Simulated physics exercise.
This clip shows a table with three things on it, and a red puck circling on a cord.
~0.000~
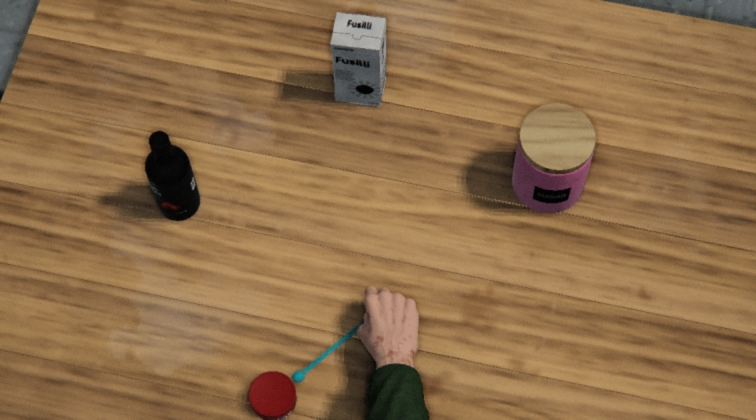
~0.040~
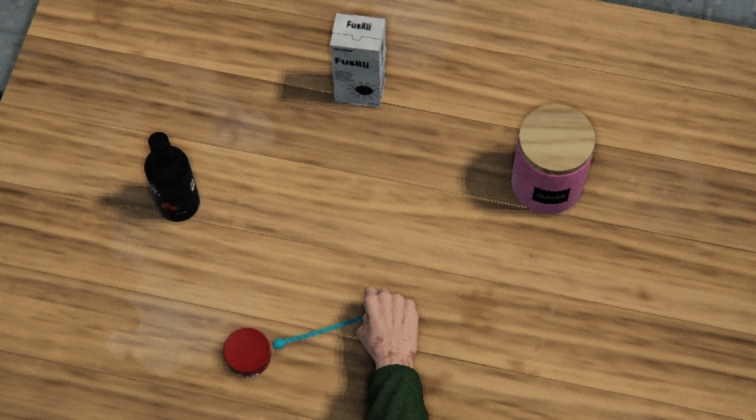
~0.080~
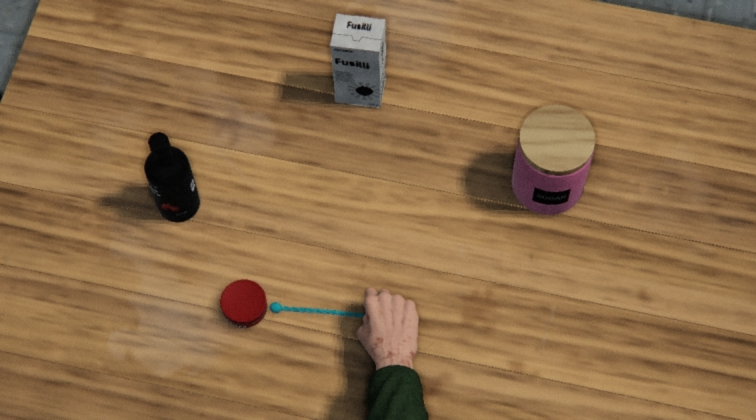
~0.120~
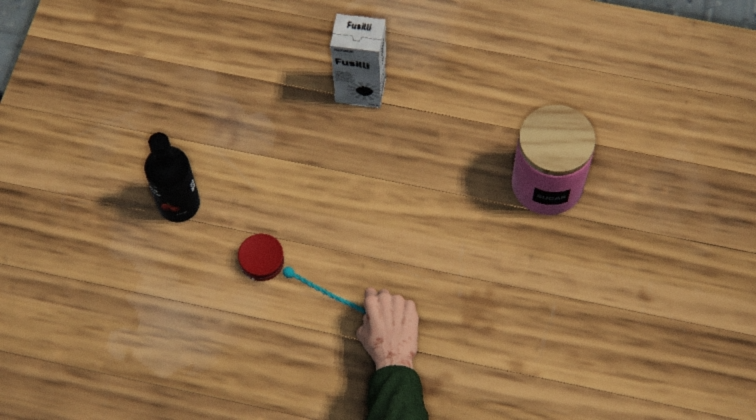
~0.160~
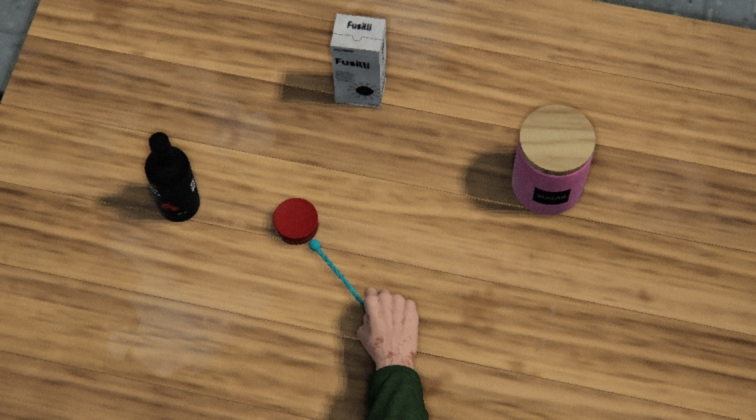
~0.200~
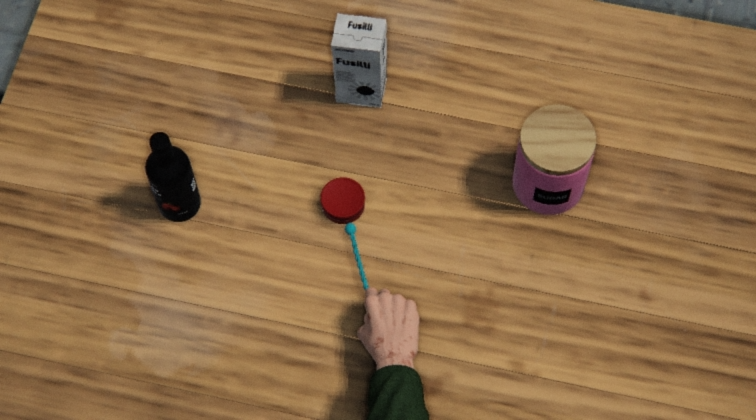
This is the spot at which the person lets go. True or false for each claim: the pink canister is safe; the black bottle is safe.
Pink canister: False; black bottle: True.
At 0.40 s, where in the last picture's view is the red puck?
Approx. position: (502, 188).
After 0.28 s, puck near (440, 191).
After 0.40 s, puck near (502, 188); pink canister pushed aside.
In the end, puck near (503, 188); pink canister pushed aside. The pink canister gets hit and the black bottle escapes it.
